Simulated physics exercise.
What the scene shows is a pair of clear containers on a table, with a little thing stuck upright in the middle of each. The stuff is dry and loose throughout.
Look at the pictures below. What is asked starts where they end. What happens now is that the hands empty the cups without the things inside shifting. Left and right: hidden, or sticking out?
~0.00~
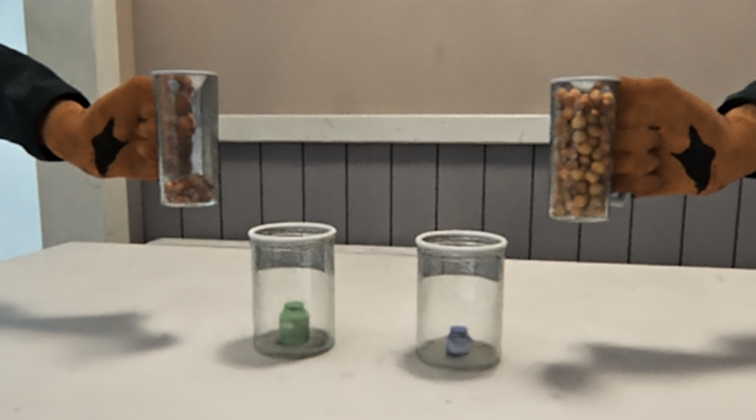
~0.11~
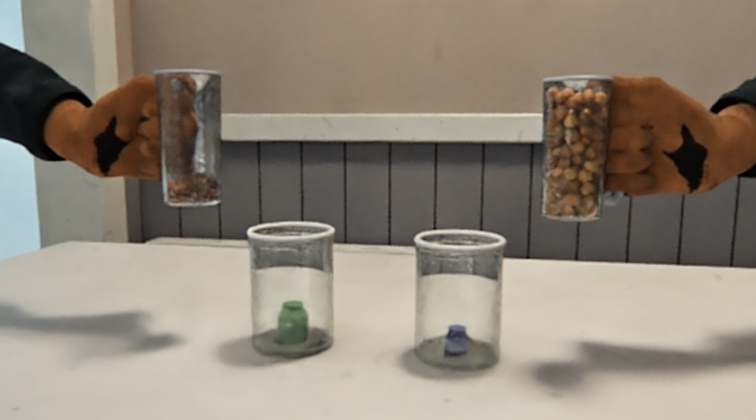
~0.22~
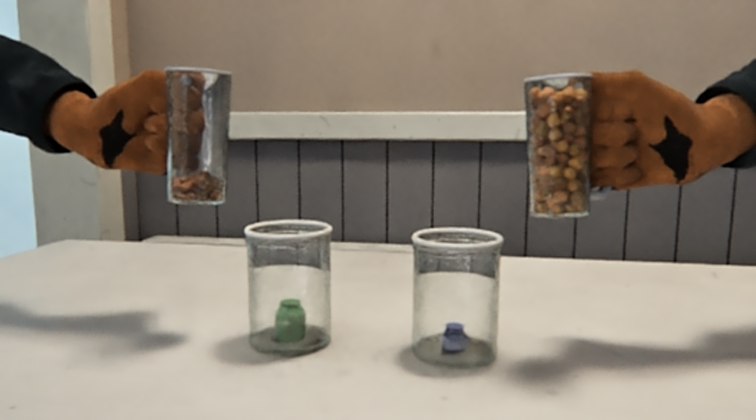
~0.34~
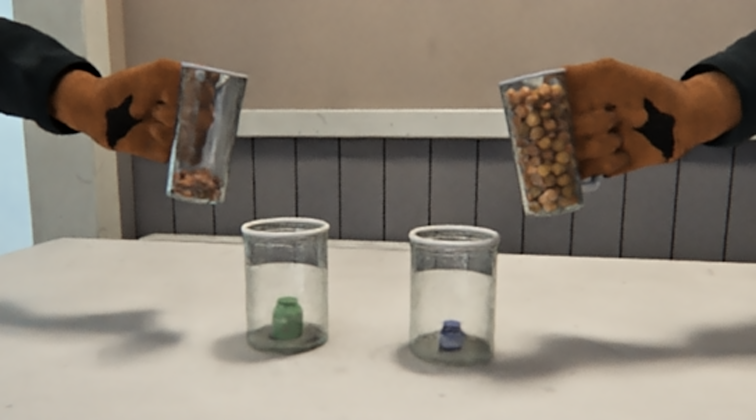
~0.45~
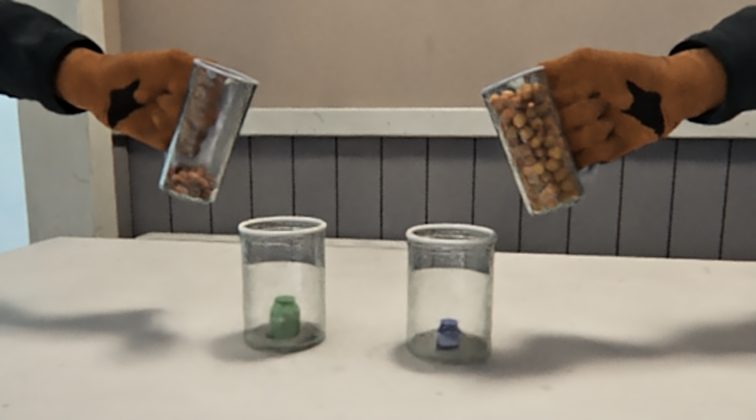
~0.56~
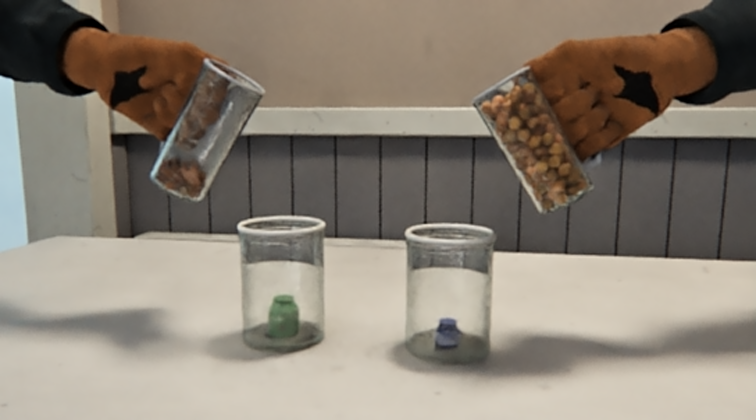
Outcome: Left: Tip stays above; right: Tip goes below.
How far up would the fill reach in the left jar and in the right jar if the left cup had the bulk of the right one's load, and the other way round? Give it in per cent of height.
55 % and 20 %.
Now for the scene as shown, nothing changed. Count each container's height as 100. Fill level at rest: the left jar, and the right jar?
I get 15 % for the left and 50 % for the right.
After 1.09 s, left jar empty, all of its cupful still in the cup; right jar empty, all of its cupful still in the cup.
After 1.55 s, left jar nearly empty, nearly all of its cupful still in the cup; right jar nearly empty, the bulk of its cupful still in the cup.
After 1.95 s, left jar nearly empty, none of its cupful still in the cup; right jar a third full, none of its cupful still in the cup.
In the end (2.4 s), left jar nearly empty (surface near (284, 315)), nothing beside it; right jar half full (surface near (449, 290)), nothing beside it; the left thing is still showing; the right thing is covered.
